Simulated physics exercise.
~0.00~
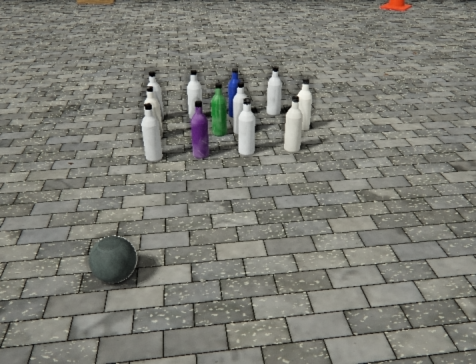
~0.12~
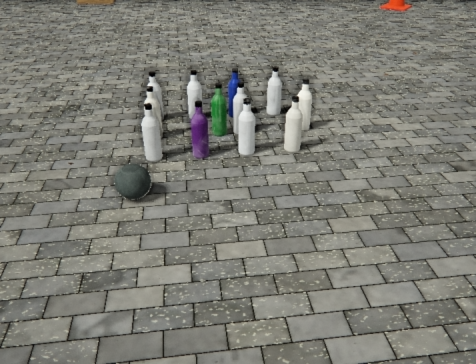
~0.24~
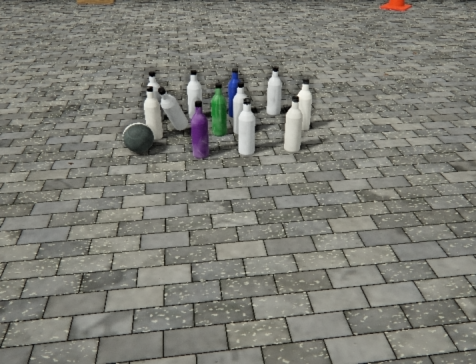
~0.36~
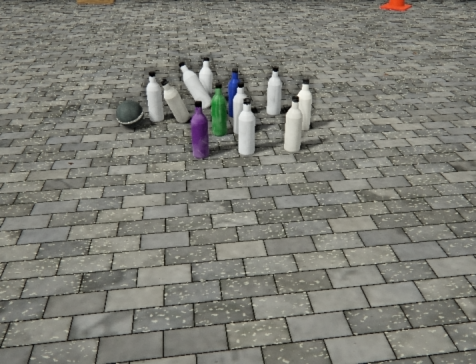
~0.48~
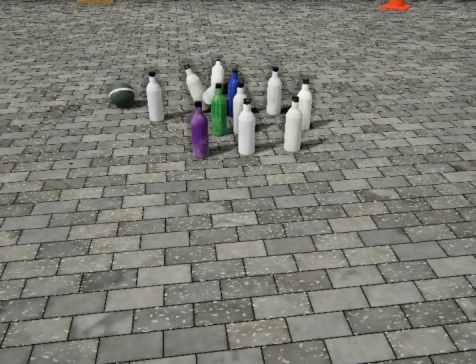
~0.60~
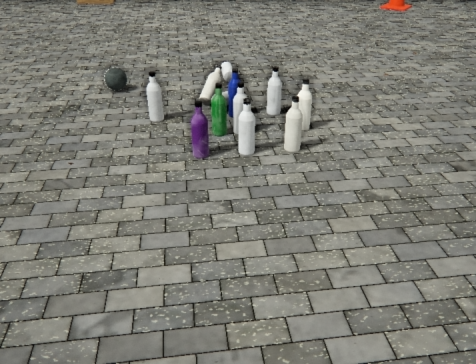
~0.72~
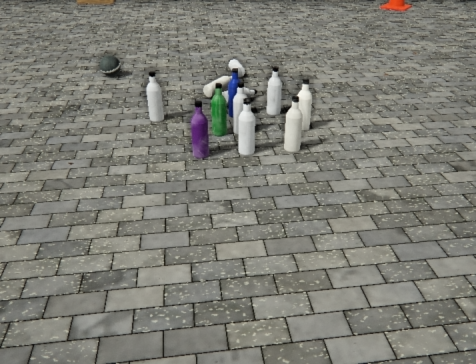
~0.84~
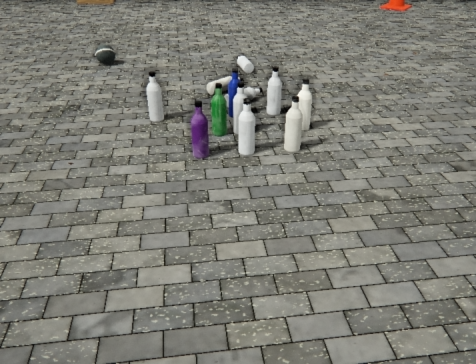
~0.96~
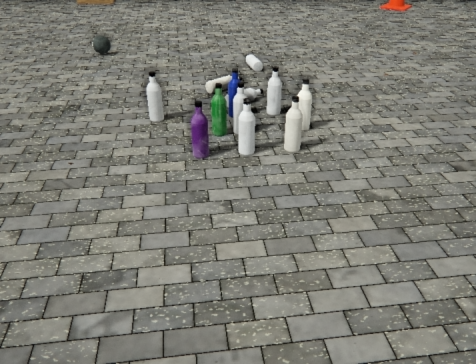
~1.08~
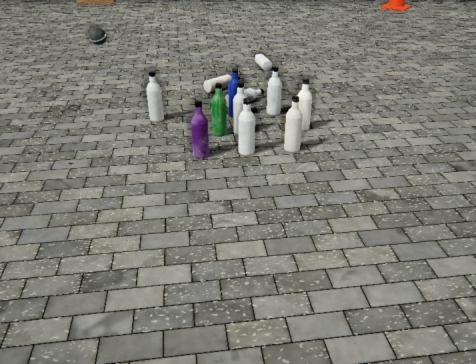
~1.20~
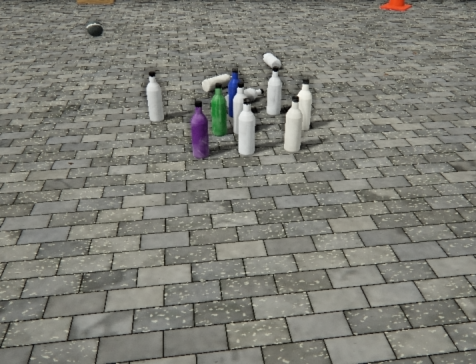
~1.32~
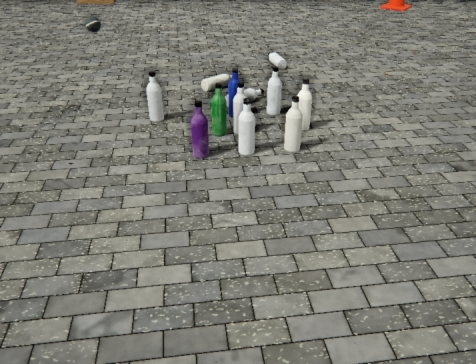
The video shows a dark ball rolling across grey paving into the left side of a group of capped bottles, toppling three white ones, while the green, blue and purple bottles stay upright and the ball rolls on into the distance.
